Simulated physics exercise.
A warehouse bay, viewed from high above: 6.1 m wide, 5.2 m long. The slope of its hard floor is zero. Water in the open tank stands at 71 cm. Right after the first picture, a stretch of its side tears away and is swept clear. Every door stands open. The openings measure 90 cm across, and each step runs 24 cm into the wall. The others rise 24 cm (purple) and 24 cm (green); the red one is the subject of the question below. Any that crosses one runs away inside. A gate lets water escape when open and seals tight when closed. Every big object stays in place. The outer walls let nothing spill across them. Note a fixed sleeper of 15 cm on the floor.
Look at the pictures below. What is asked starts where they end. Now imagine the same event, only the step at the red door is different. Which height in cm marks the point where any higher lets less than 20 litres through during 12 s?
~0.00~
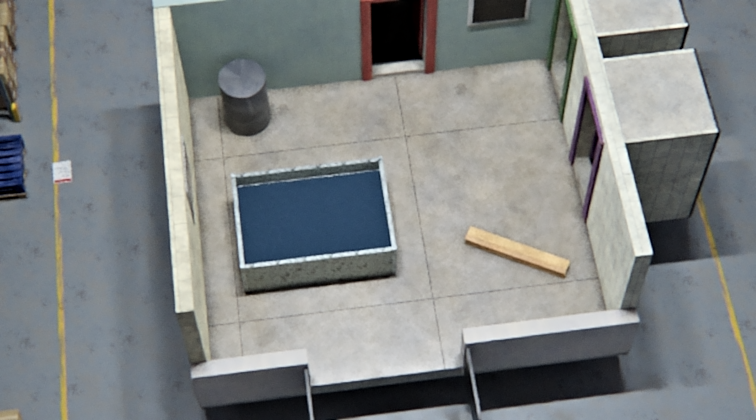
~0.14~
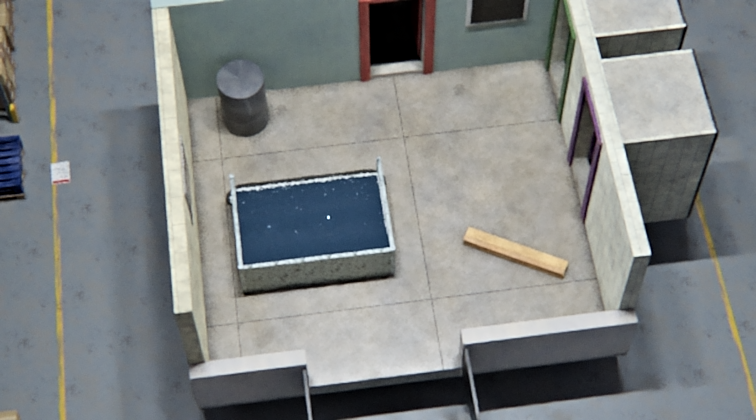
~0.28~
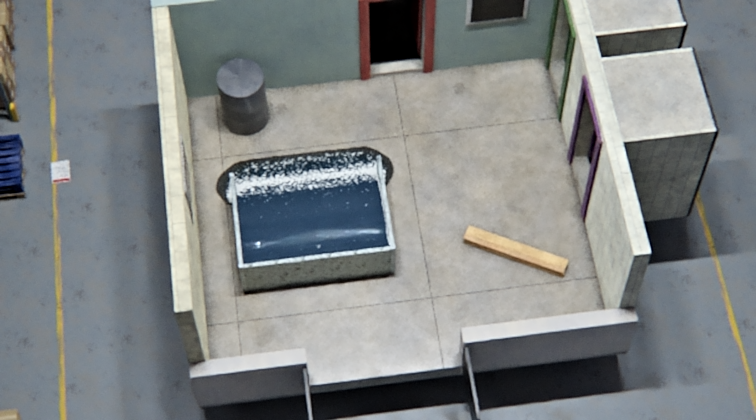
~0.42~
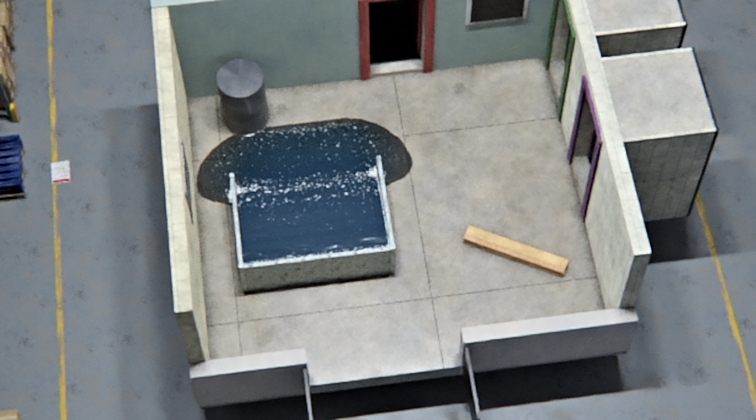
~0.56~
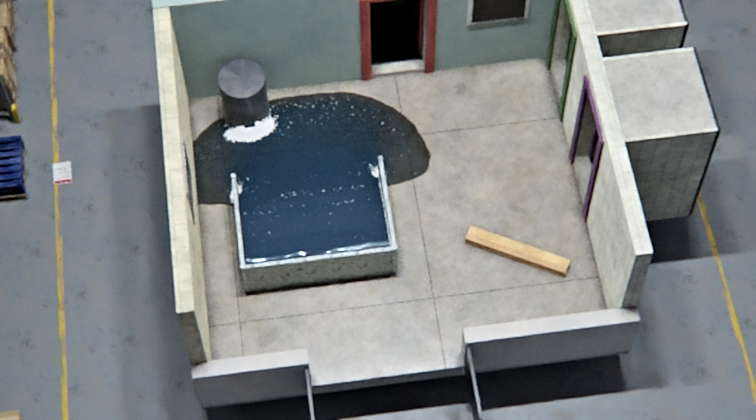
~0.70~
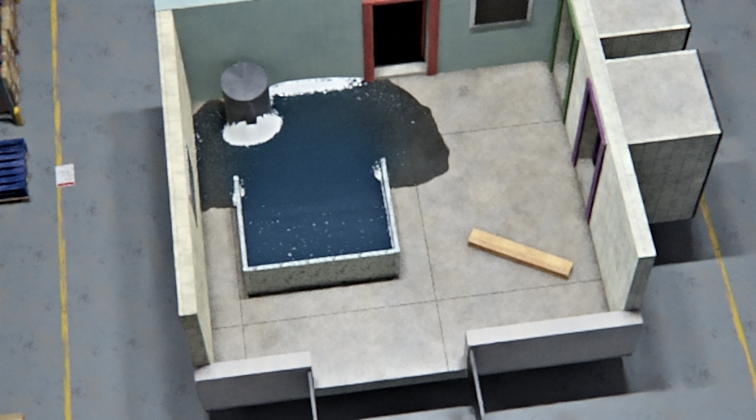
That point lies near 19 cm.
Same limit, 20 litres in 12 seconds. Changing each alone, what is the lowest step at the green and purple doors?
You'd want about 24 centimetres at green and about 9.0 centimetres at purple.
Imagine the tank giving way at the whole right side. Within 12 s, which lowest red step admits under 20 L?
At least roughly 6.5 centimetres tall.
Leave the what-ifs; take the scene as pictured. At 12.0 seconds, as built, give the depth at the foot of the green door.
It comes to about 9.5 centimetres deep.
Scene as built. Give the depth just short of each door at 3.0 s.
Before purple it's 5 cm, before green 29 cm, before red 14 cm.
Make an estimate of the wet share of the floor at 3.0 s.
Wet: Close to 50 %.
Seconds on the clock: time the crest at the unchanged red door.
Peak time: Around 1.6 s.
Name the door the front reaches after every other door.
The last one is the purple door.
After 1.4 s water covers 30 % of the floor, deepest (50 cm) near (300, 96); 23 cm at the red door, 14 litres in over its 10 cm step.
After 3.0 s water covers 50 % of the floor, deepest (31 cm) near (543, 67); 14 cm at the red door, 75 litres in over its 10 cm step.
After 12.0 s water covers 95 % of the floor, deepest (10 cm) near (450, 87); 8 cm at the red door, 84 litres in over its 10 cm step.
At the red door as built, the water arrived by 0.8 s and peaked near 23 cm at 1.6 s.
With a step of 17.5 cm, 26 litres would have come in within the 12 s; with 20.5 cm, 14 litres. So under 20 litres takes about 19 cm.
